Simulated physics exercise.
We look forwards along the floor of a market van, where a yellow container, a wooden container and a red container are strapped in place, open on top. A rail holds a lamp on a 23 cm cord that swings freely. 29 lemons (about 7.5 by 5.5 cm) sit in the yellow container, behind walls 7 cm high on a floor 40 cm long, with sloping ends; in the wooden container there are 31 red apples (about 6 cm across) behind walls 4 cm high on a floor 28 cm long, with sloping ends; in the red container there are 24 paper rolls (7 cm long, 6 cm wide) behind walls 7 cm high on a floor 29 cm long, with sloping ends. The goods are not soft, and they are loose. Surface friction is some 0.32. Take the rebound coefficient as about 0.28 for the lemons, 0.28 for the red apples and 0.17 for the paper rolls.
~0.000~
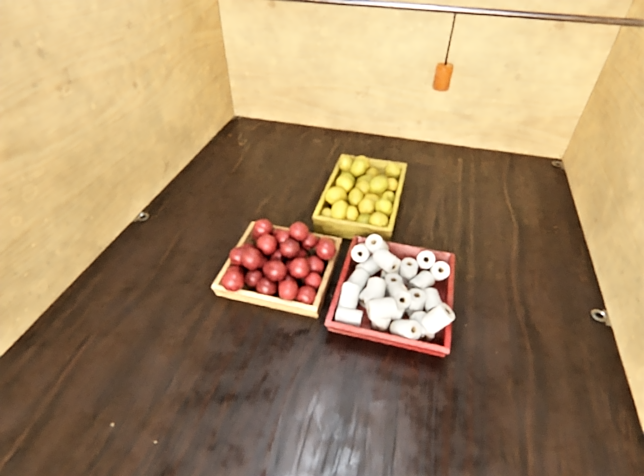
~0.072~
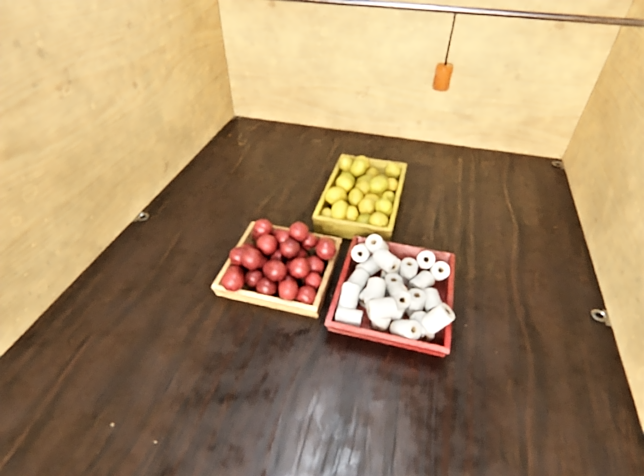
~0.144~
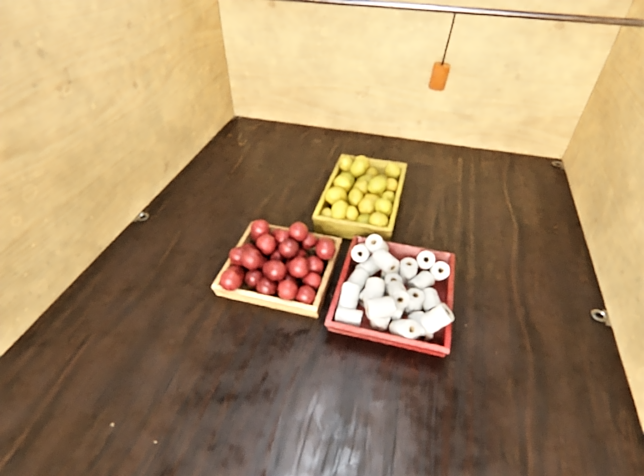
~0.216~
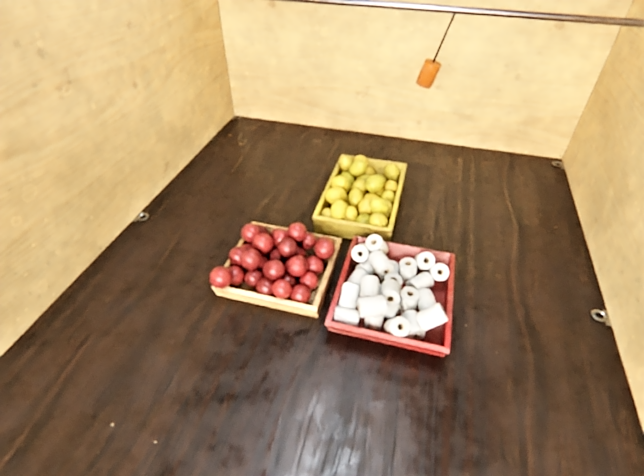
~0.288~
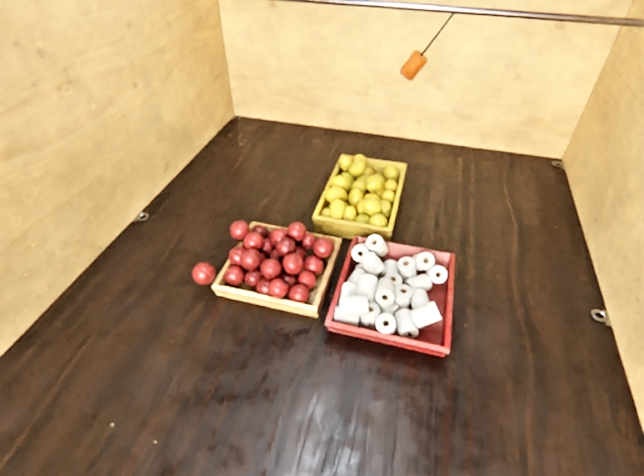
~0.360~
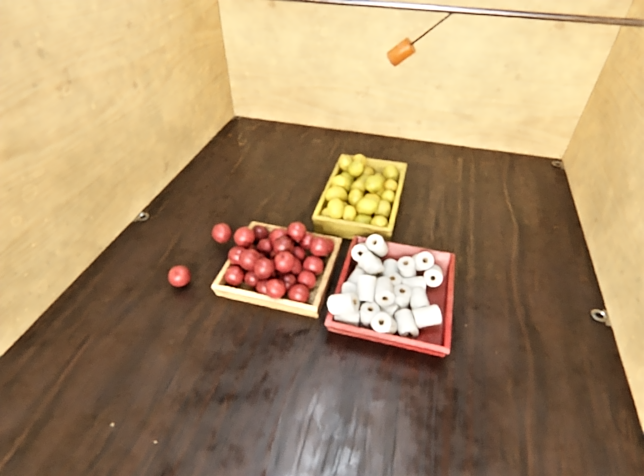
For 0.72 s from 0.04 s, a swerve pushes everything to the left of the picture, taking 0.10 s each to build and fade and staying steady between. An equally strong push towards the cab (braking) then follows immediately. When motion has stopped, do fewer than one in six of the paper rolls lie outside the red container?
Yes, fewer than one in six are out.
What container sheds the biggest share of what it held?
The wooden container.
After 0.64 s, yellow container 28 in, 1 out, wooden container 26 in, 5 out and red container 23 in, 1 out.
After 0.98 s, yellow container 27 in, 2 out, wooden container 22 in, 9 out and red container 22 in, 2 out.
After 1.46 s, yellow container 23 in, 6 out, wooden container 19 in, 12 out and red container 22 in, 2 out.
Outcome (at 2.08 s), yellow container 23 in, 6 out, wooden container 19 in, 12 out and red container 22 in, 2 out. Asked share, 2 of 24, 8 per cent.
